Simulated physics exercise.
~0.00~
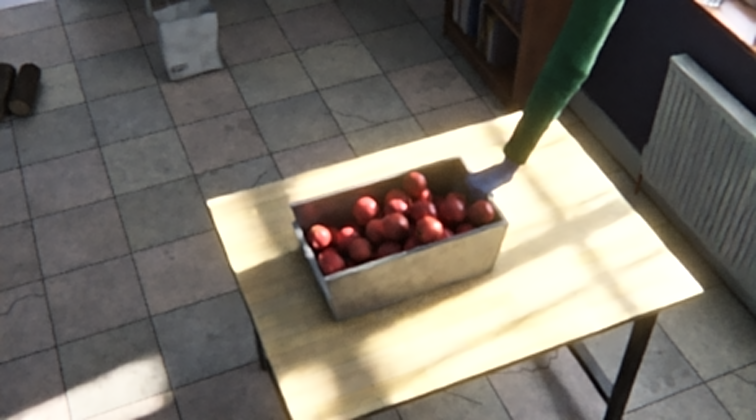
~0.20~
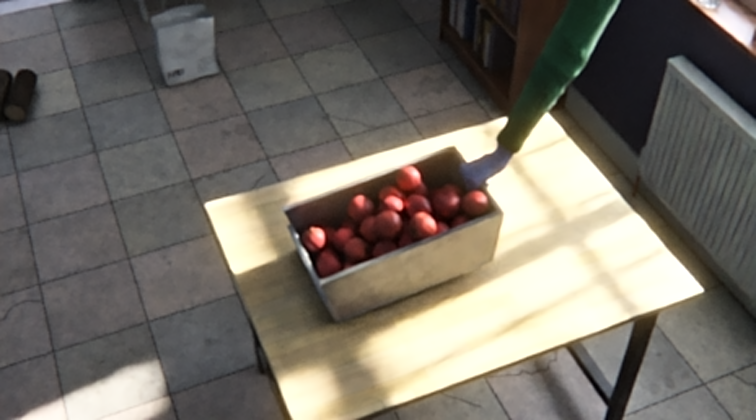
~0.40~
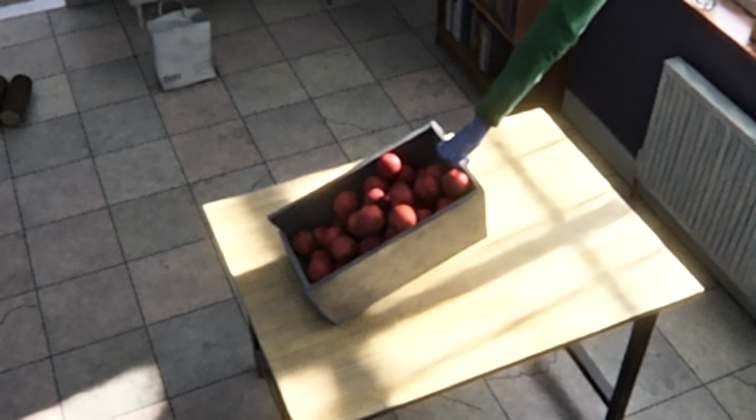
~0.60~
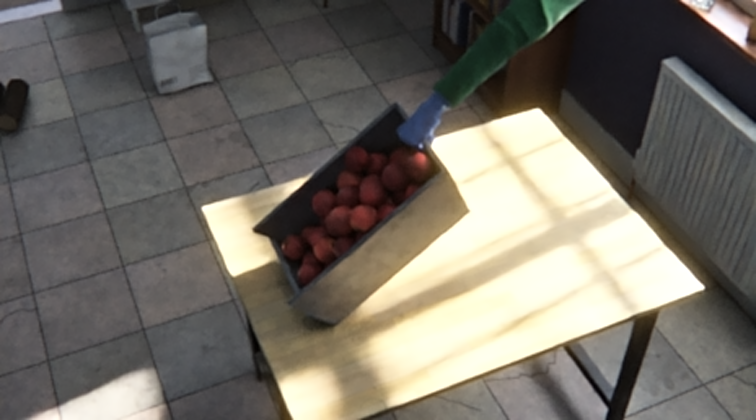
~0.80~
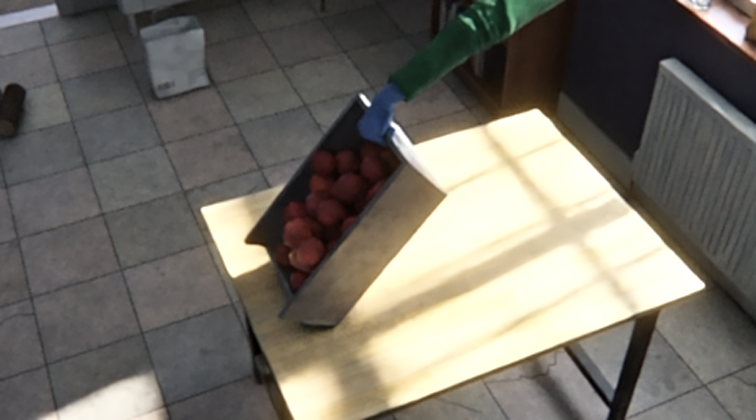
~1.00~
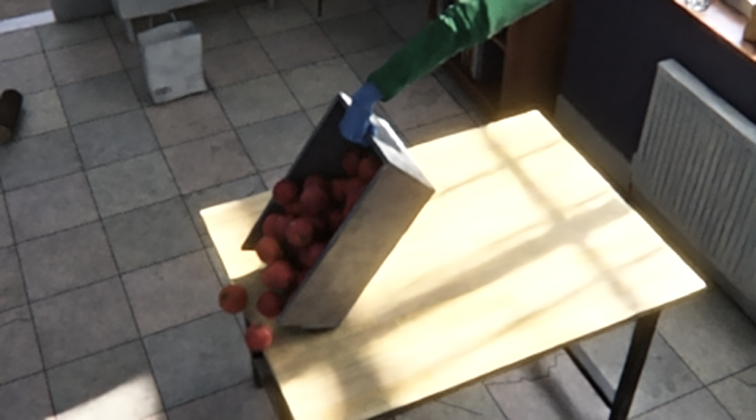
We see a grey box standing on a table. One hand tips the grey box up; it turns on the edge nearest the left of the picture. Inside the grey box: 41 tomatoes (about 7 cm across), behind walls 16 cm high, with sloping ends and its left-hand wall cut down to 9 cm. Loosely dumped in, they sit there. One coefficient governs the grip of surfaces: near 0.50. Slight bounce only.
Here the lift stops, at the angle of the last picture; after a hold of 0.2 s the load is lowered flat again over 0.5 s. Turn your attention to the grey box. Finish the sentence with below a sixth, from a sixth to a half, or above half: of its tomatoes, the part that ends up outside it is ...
The part is from a sixth to a half.
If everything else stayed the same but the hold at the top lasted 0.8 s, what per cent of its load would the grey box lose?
The grey box would shed 30 percent of its load.
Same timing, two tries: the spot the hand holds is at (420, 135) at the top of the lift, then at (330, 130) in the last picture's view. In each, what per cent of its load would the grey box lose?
The grey box would lose 10 per cent in the first try and 40 per cent in the second.
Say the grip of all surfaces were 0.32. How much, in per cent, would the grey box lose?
In that case grey box 30 per cent.
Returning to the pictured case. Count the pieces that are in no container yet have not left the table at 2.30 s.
Estimated count: 1.
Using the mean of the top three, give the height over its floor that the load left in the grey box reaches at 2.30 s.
15 centimetres high, more or less.
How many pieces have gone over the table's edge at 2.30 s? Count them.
About 10.
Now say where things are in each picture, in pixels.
In the first frame (we follow the rim corner now nearest the camera; the camera moves round a little), grey box at (325, 279); tilt 0°; nothing out yet.
Grey box at (319, 283); tilt 6°, in the second frame.
Grey box at (303, 292); tilt 19°, in the third frame.
Grey box at (288, 305); tilt 35°, in the fourth frame.
Grey box at (279, 317); tilt 48°, in the fifth frame.
Grey box at (276, 324); tilt 54°; 2 out, the lowest tomato at (233, 299), in the sixth frame.
After 1.21 s, tilt 54°; 6 of 41 out of the grey box.
After 1.47 s, tilt 24°; 11 of 41 out of the grey box.
After 1.83 s, tilt 0°; 11 of 41 out of the grey box.
Outcome (at 2.30 s), 11 of 41 out of the grey box. Asked share, 11 of 41, 27 per cent.
